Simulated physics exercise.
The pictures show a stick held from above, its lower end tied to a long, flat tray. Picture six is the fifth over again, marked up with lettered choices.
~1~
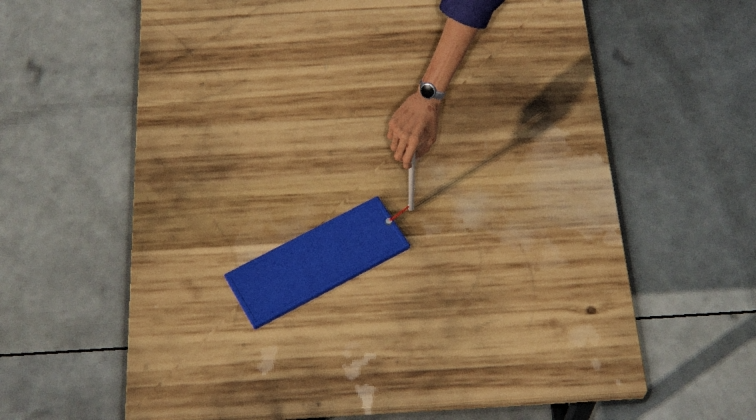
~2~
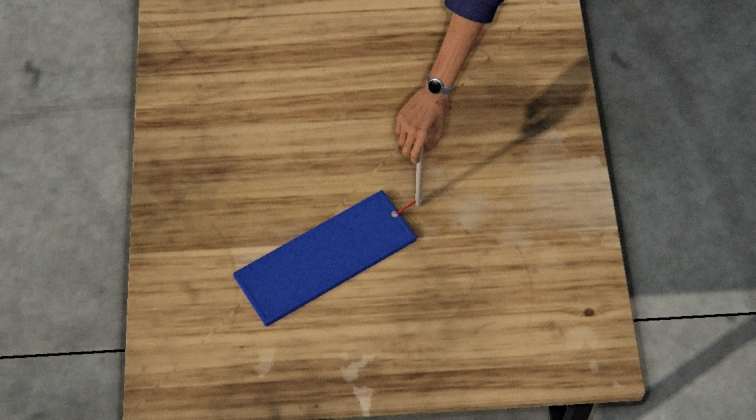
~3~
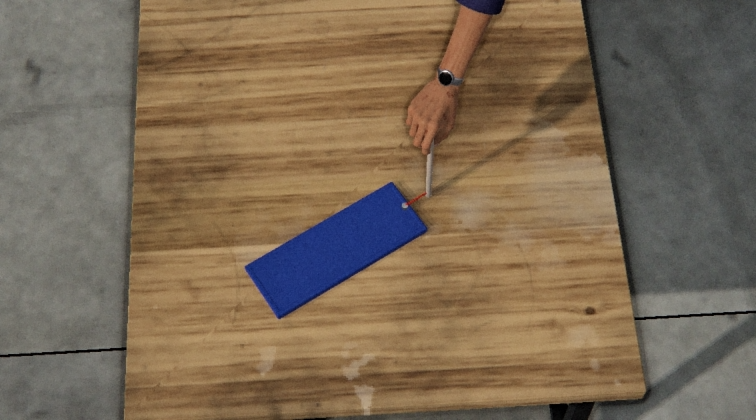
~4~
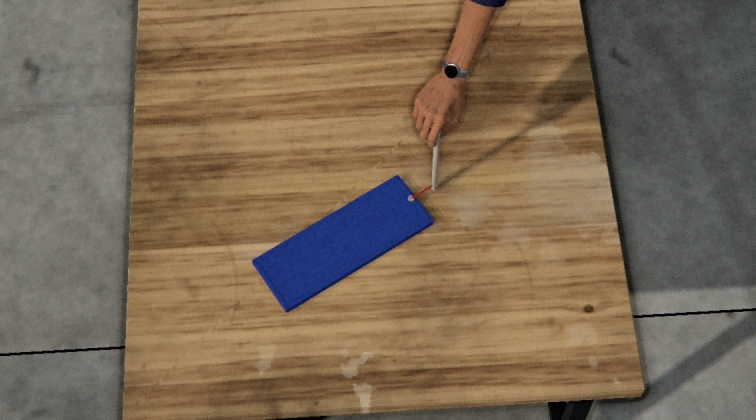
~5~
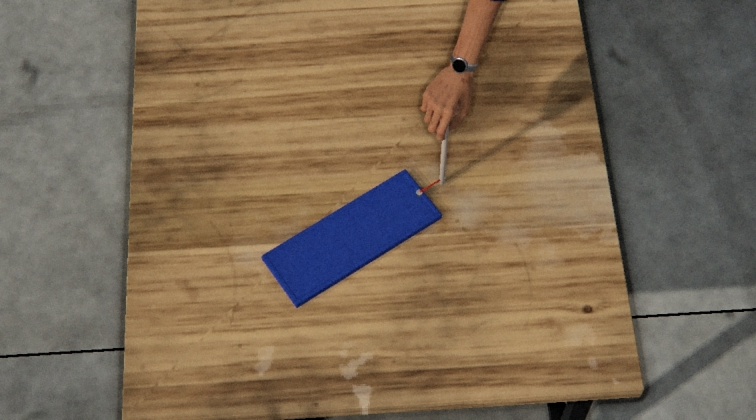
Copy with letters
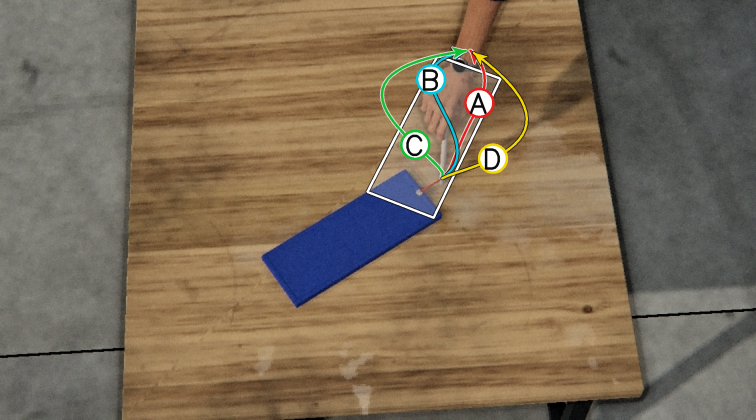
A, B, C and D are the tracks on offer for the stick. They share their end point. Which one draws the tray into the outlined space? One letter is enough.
A.
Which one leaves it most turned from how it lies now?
That is D.
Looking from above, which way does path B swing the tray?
Anticlockwise.
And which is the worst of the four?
Path C.
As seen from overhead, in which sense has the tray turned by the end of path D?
On that path, anticlockwise.
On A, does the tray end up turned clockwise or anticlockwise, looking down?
On that path, anticlockwise.
On the marked copy, A from (442, 178) via (475, 113) to (470, 50); B from (442, 178) via (441, 107) to (466, 51); C from (442, 178) via (383, 101) to (466, 51); D from (442, 178) via (526, 124) to (474, 53); the outline at (436, 134).
With A. Early on, foot of the stick (465, 134), middle of the tray (391, 201).
Further on, foot of the stick (484, 89), middle of the tray (424, 163).
At the end, foot of the stick (470, 51), middle of the tray (437, 133); it lies in the outline.
As for the rest, B leaves its middle at (419, 126); C leaves its middle at (403, 117); D leaves its middle at (455, 137).
